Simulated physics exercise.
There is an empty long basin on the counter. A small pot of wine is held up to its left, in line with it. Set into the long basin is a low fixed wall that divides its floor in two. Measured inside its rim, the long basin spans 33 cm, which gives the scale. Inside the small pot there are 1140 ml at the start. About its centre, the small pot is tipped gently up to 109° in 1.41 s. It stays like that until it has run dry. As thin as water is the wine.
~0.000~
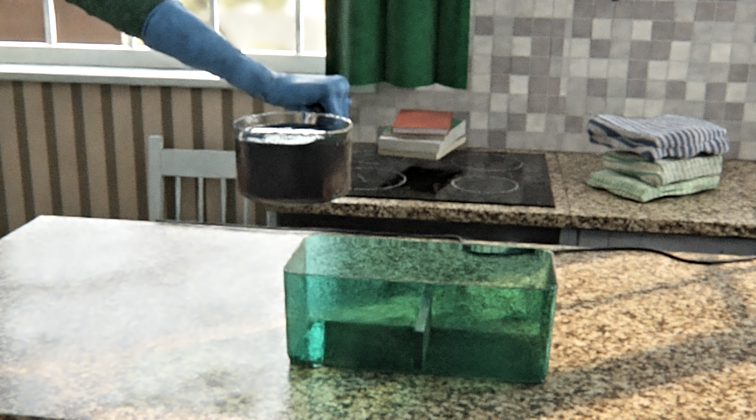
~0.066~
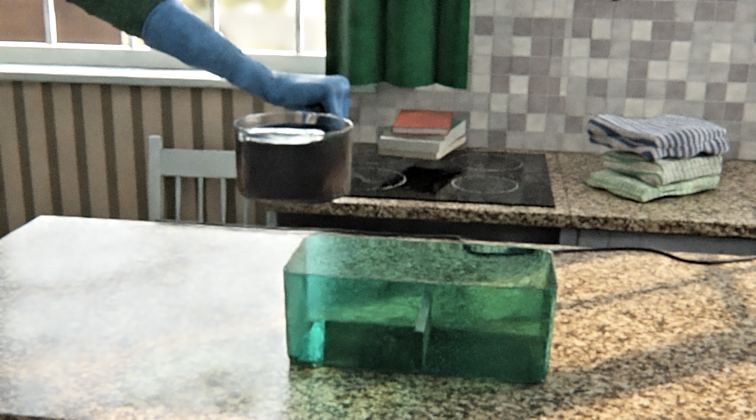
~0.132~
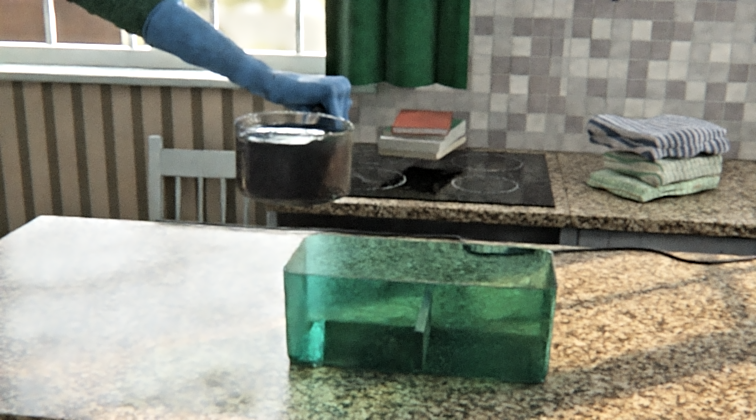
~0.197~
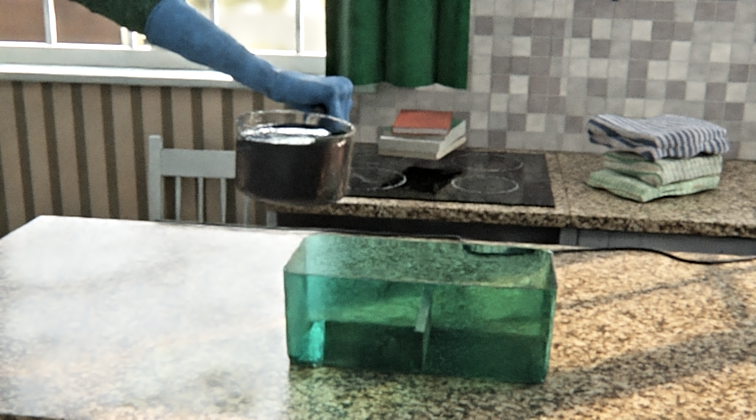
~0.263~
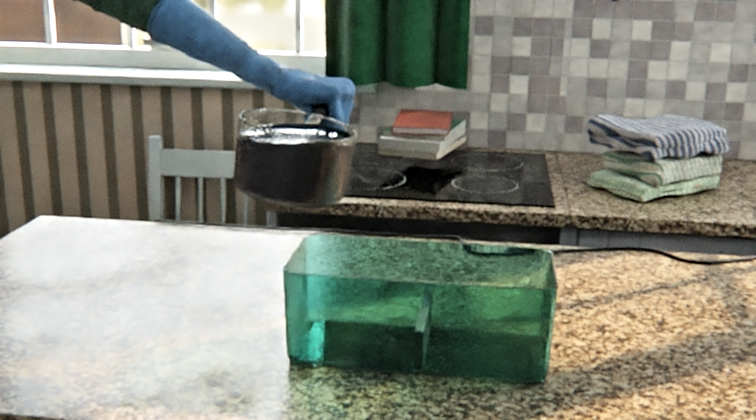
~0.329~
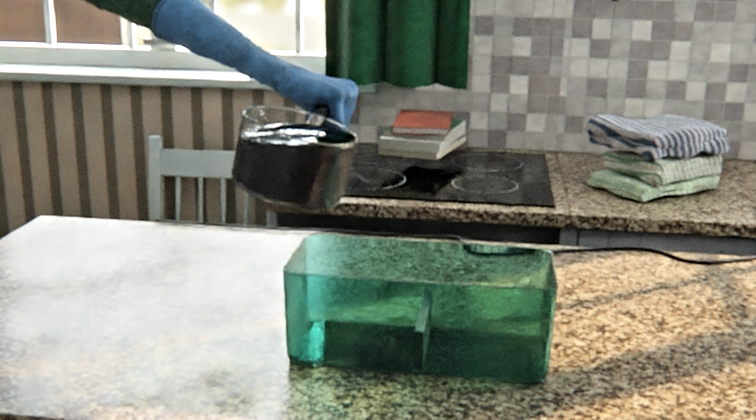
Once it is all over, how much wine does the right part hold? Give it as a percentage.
The right part holds about 22 per cent.
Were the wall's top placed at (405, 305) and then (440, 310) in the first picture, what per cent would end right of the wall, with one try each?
In turn about 50 and 0 per cent.
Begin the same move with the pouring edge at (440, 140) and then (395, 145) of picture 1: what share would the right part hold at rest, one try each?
Try 1: 95 %; try 2: 70 %.
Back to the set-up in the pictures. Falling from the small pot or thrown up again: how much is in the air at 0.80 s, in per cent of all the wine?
Close to 24 in a hundred.
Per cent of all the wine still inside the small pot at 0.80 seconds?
56 %.
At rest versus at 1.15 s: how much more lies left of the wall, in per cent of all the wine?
About 16 percent, give or take.
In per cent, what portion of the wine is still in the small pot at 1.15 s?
Around 10 in a hundred.
By 0.80 s the tilt is 66° and 57 per cent is still to pour, 14 is left of the wall and 4 right of it.
By 1.15 s the tilt is 100° and 11 per cent is still to pour, 61 is left of the wall and 20 right of it.
By 1.51 s the tilt is 109° and 0 per cent is still to pour, 77 is left of the wall and 21 right of it.
By 1.91 s the tilt is 109° and 0 per cent is still to pour, 78 is left of the wall and 22 right of it.
At rest 78 per cent lies left of the wall, 22 right of it and 1 outside.
